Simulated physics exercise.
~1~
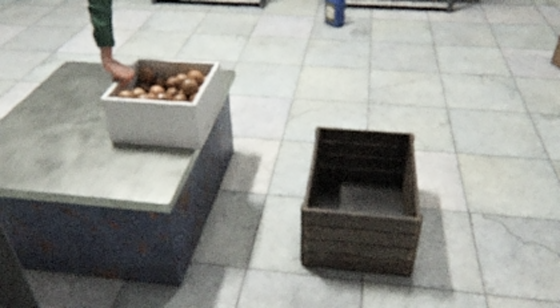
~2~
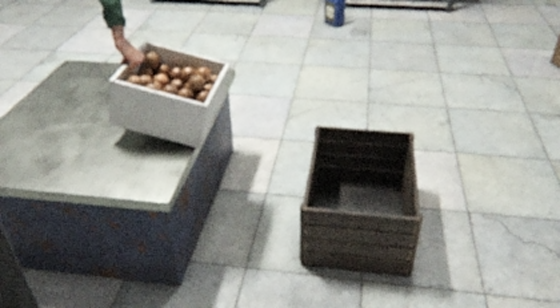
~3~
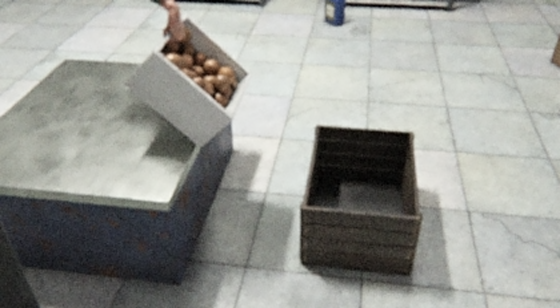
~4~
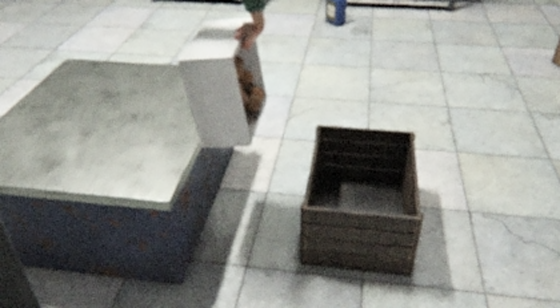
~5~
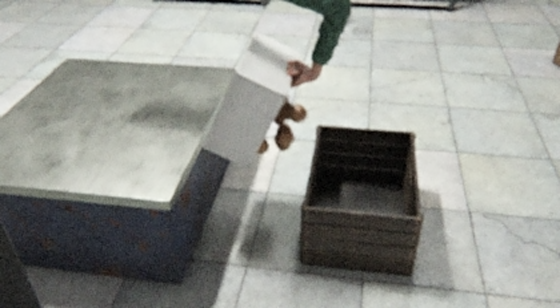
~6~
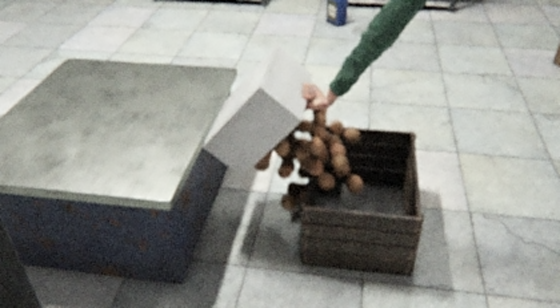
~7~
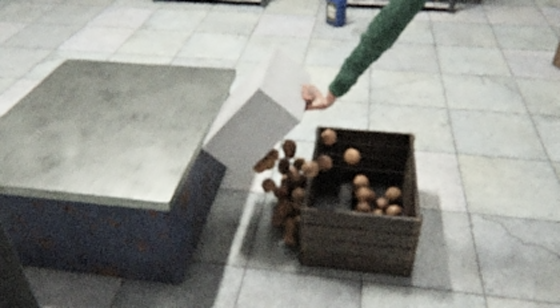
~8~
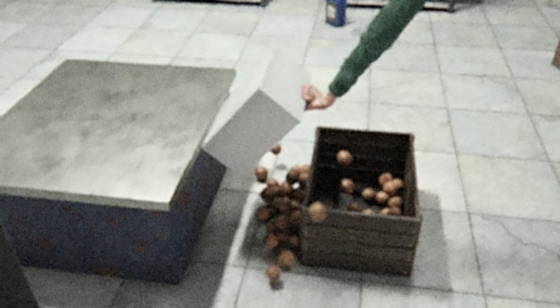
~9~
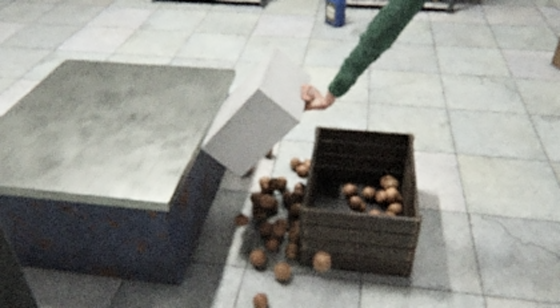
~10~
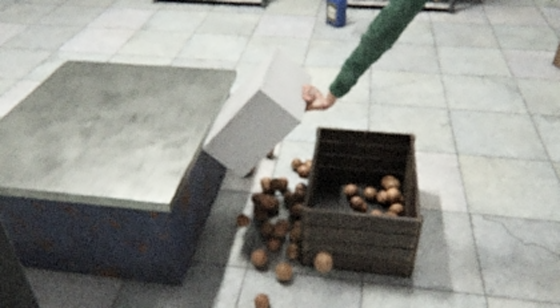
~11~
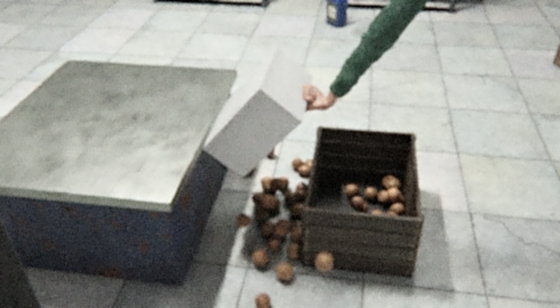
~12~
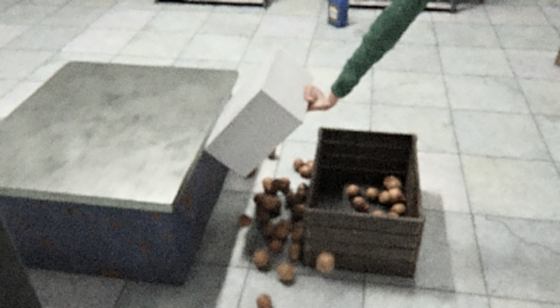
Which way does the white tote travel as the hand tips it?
The white tote moves to the right, going from the top of the bench to the gap beside the black tote.
